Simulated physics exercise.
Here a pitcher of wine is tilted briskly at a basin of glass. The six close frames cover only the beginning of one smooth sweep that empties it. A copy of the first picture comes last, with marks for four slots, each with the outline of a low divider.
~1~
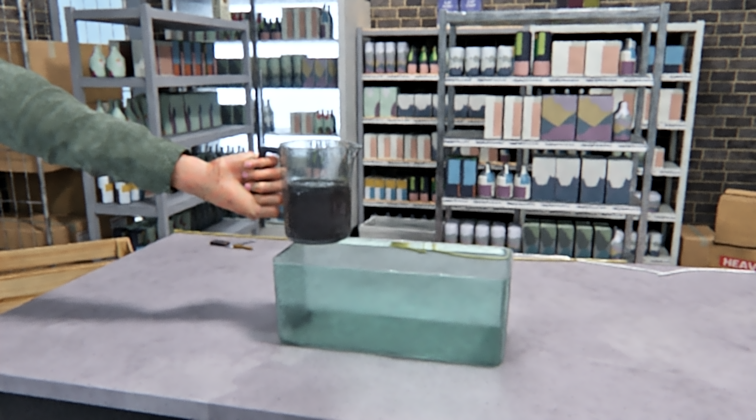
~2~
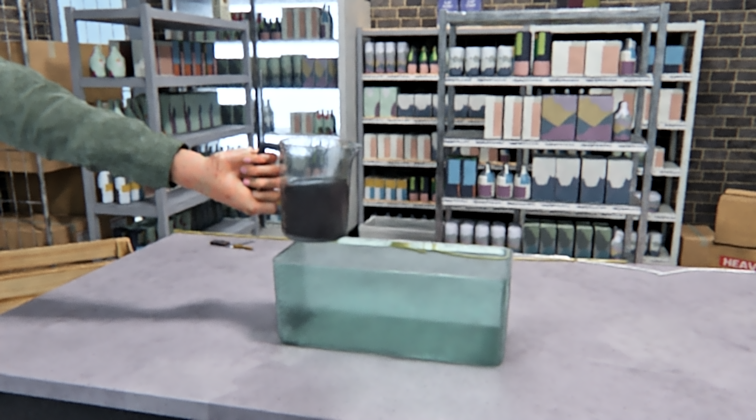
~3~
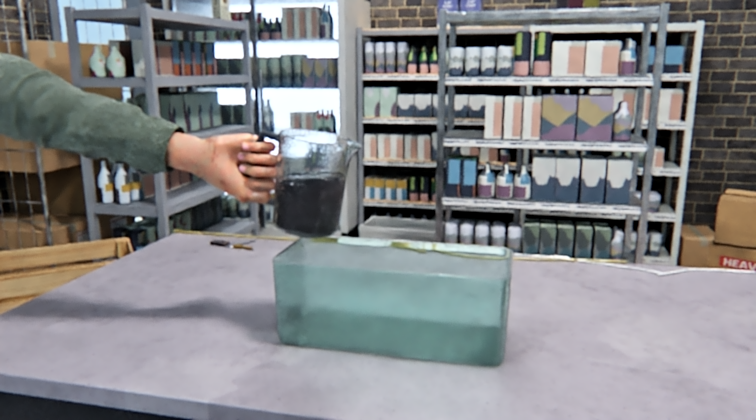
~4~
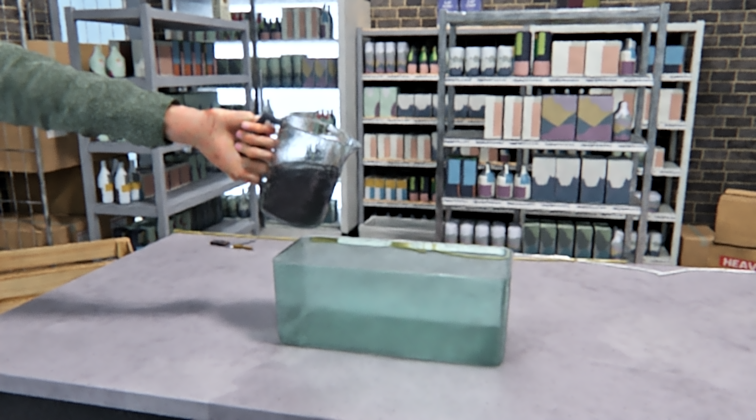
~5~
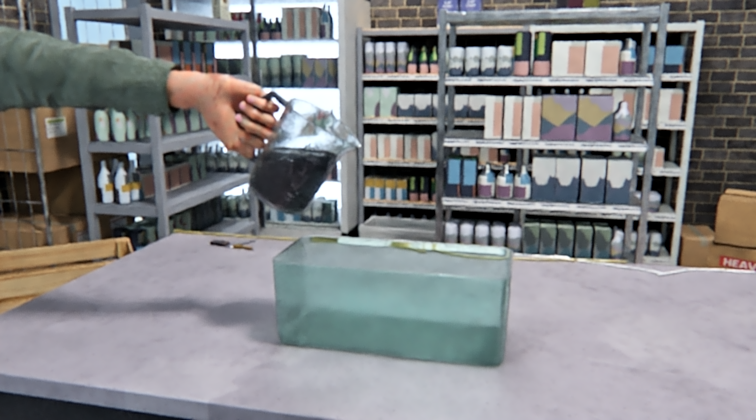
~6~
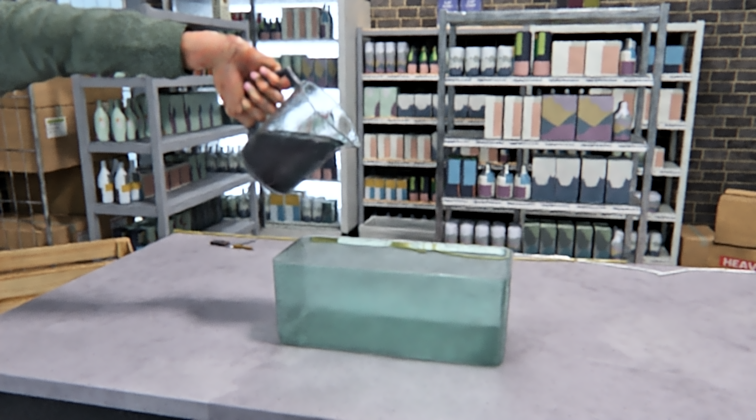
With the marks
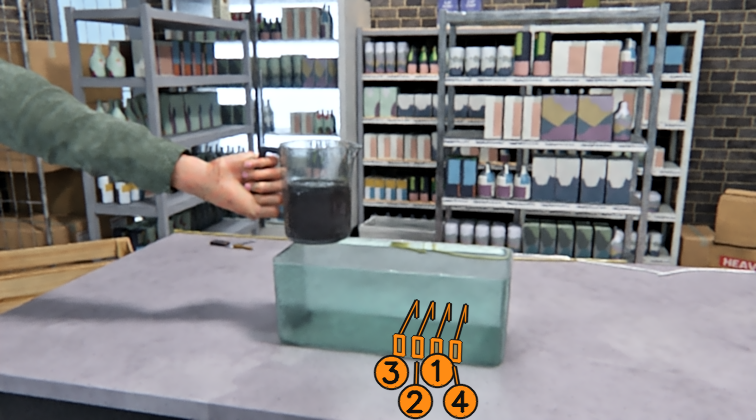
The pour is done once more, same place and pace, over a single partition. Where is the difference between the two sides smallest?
The answer is place 1.
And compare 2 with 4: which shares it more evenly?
Here it is place 2.
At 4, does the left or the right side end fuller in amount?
More ends on the left.
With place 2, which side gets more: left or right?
The right one.
In orange, 1 at (435, 364); 2 at (416, 362); 3 at (398, 360); 4 at (454, 366).
If 1 is chosen, about 51 % ends left of the wall and 41 % right of it; 7 % is lost outside.
If 2 is chosen, about 27 % ends left of the wall and 66 % right of it; 6 % is lost outside.
If 3 is chosen, about 21 % ends left of the wall and 73 % right of it; 6 % is lost outside.
If 4 is chosen, about 80 % ends left of the wall and 13 % right of it; 7 % is lost outside.
